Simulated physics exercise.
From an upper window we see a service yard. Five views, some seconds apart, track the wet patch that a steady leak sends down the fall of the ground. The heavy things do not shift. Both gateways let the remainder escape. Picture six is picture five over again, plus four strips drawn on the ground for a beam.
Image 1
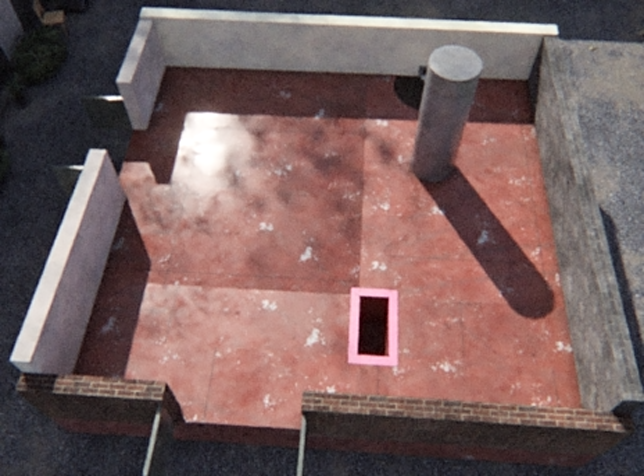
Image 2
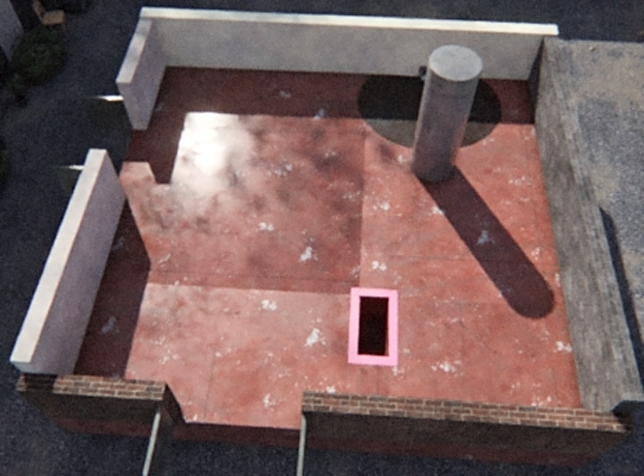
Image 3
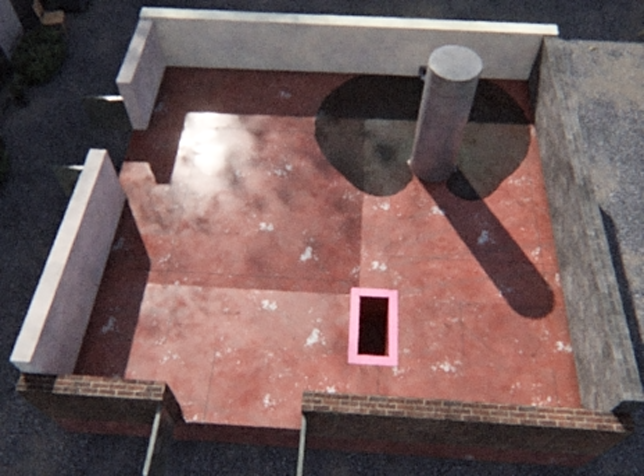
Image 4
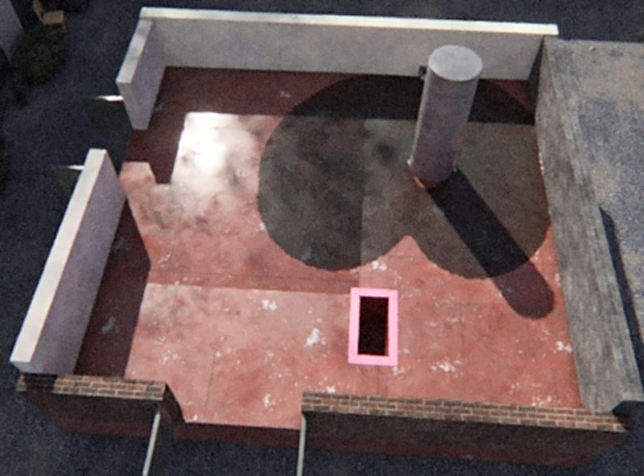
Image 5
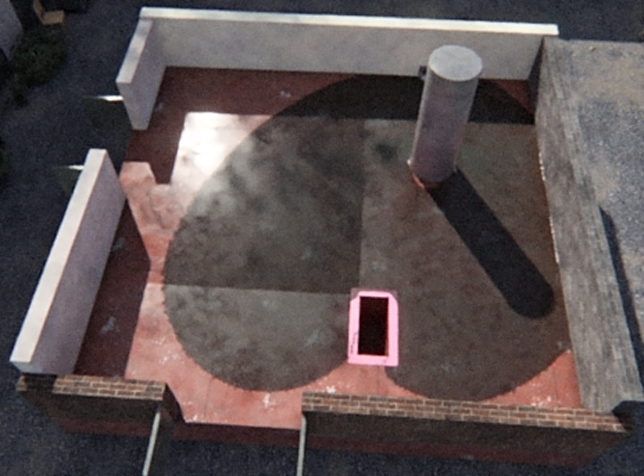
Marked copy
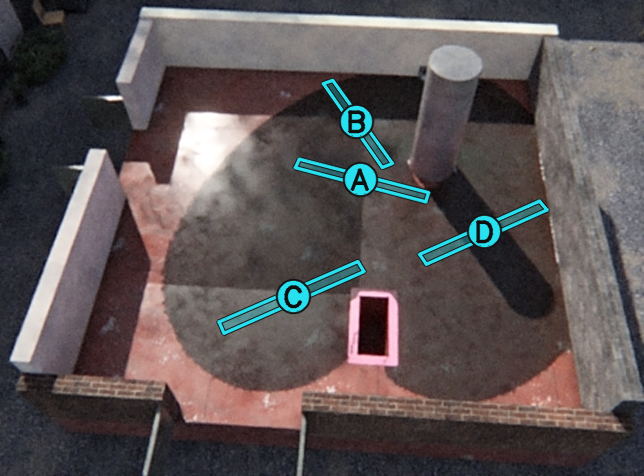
In a walled service yard with a red floor, a dark wet patch appears beside a grey column at the back and spreads broadly forward and to the left, covering much of the ground and surrounding a pink-edged drain pit.
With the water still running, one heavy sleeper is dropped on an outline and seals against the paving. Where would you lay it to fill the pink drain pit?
Best: B.
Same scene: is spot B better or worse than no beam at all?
Better.
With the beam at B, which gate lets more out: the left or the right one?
The right one.
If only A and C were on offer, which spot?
Spot C.
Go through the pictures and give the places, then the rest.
In the first picture, outfall at (433, 72); pink drain pit at (374, 325); open gate at (242, 408); open gate at (137, 162); front seen at (403, 87), 2 % of the ground wet; pink drain pit still dry.
In the second picture, front seen at (390, 136), 8 % of the ground wet; pink drain pit still dry.
In the third picture, front seen at (361, 183), 17 % of the ground wet; pink drain pit still dry.
In the fourth picture, front seen at (301, 253), 35 % of the ground wet; pink drain pit still dry.
In the fifth picture, front seen at (183, 340), 62 % of the ground wet; pink drain pit taking water.
On the marked copy, A from (297, 163) to (427, 197); B from (328, 82) to (387, 165); C from (221, 327) to (360, 266); D from (422, 259) to (543, 205).
With A, about 12 % of the stream goes into the pink drain pit, about 87 % out by the gates.
With B, about 27 % of the stream goes into the pink drain pit, about 68 % out by the gates.
With C, about 17 % of the stream goes into the pink drain pit, about 81 % out by the gates.
With D, about 14 % of the stream goes into the pink drain pit, about 85 % out by the gates.
